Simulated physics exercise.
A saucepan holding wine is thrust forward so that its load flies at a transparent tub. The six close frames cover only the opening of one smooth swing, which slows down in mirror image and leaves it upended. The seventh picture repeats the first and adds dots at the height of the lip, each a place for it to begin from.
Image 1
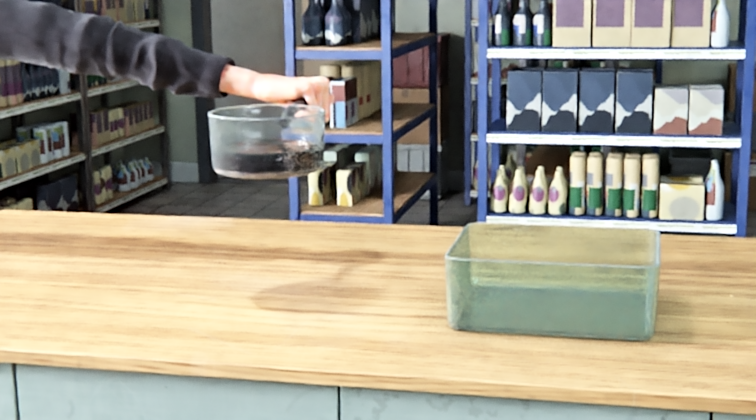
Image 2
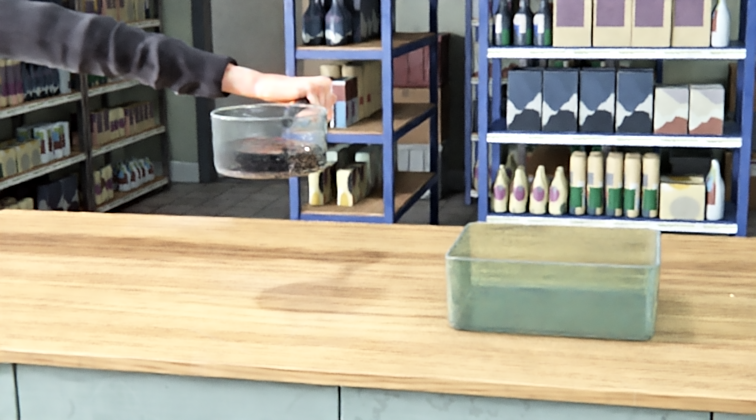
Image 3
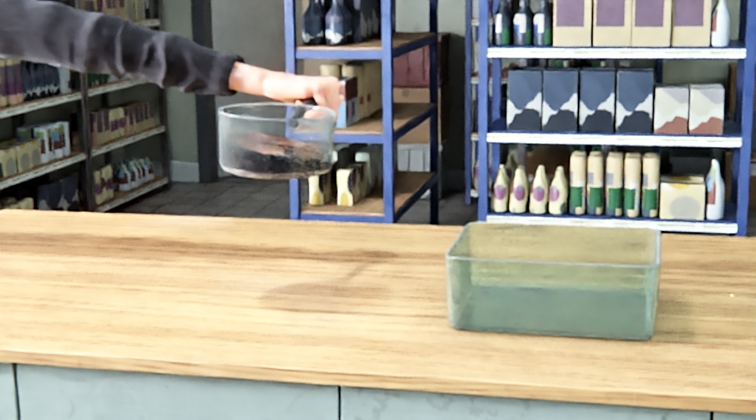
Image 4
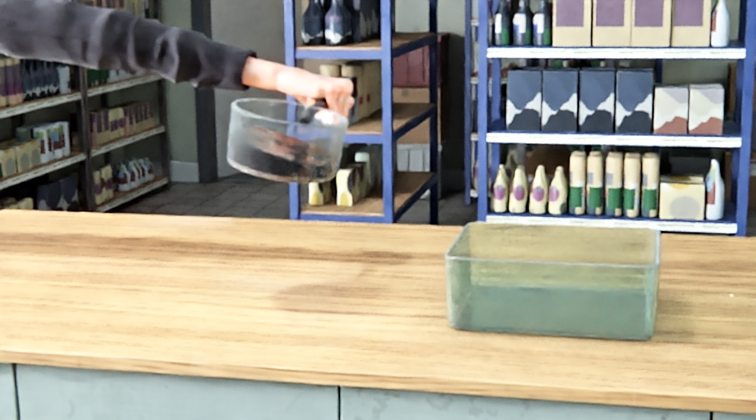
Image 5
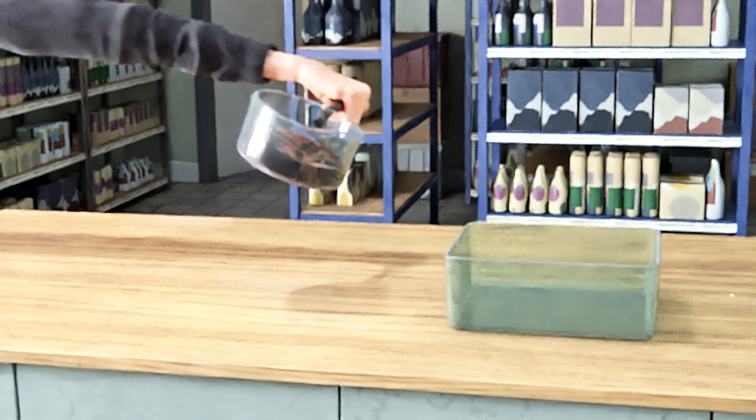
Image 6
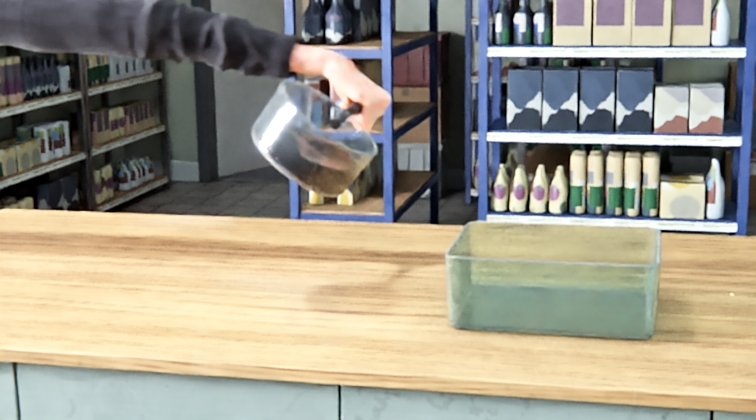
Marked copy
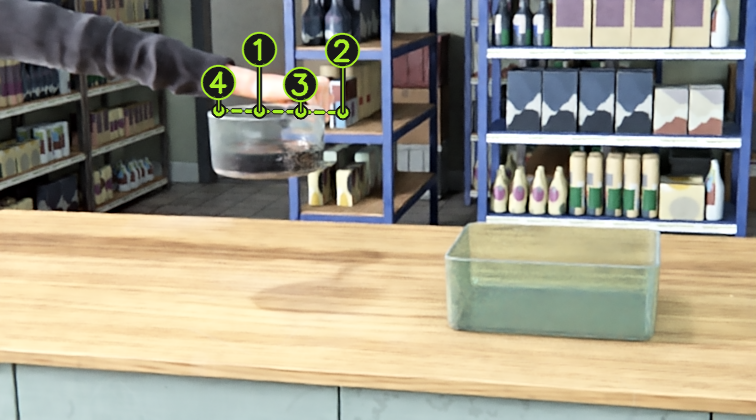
A hand holds a clear pan above a wooden counter, then moves right while tilting it.
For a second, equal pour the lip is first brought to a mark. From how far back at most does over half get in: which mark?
Dot 2 just does it.
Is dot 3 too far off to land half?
Yes.
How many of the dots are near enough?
One of them.
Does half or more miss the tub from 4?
Yes, that goes wrong.
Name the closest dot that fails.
The answer is 3.
On the marked copy, 1 at (259, 111); 2 at (342, 112); 3 at (300, 112); 4 at (218, 110).
Choosing 1, about 0 % lands in the tub, 98 % falls short.
Choosing 2, about 68 % lands in the tub, 18 % falls short and 13 % goes beside or beyond.
Choosing 3, about 11 % lands in the tub, 86 % falls short and 3 % goes beside or beyond.
Choosing 4, about 0 % lands in the tub, 100 % falls short.
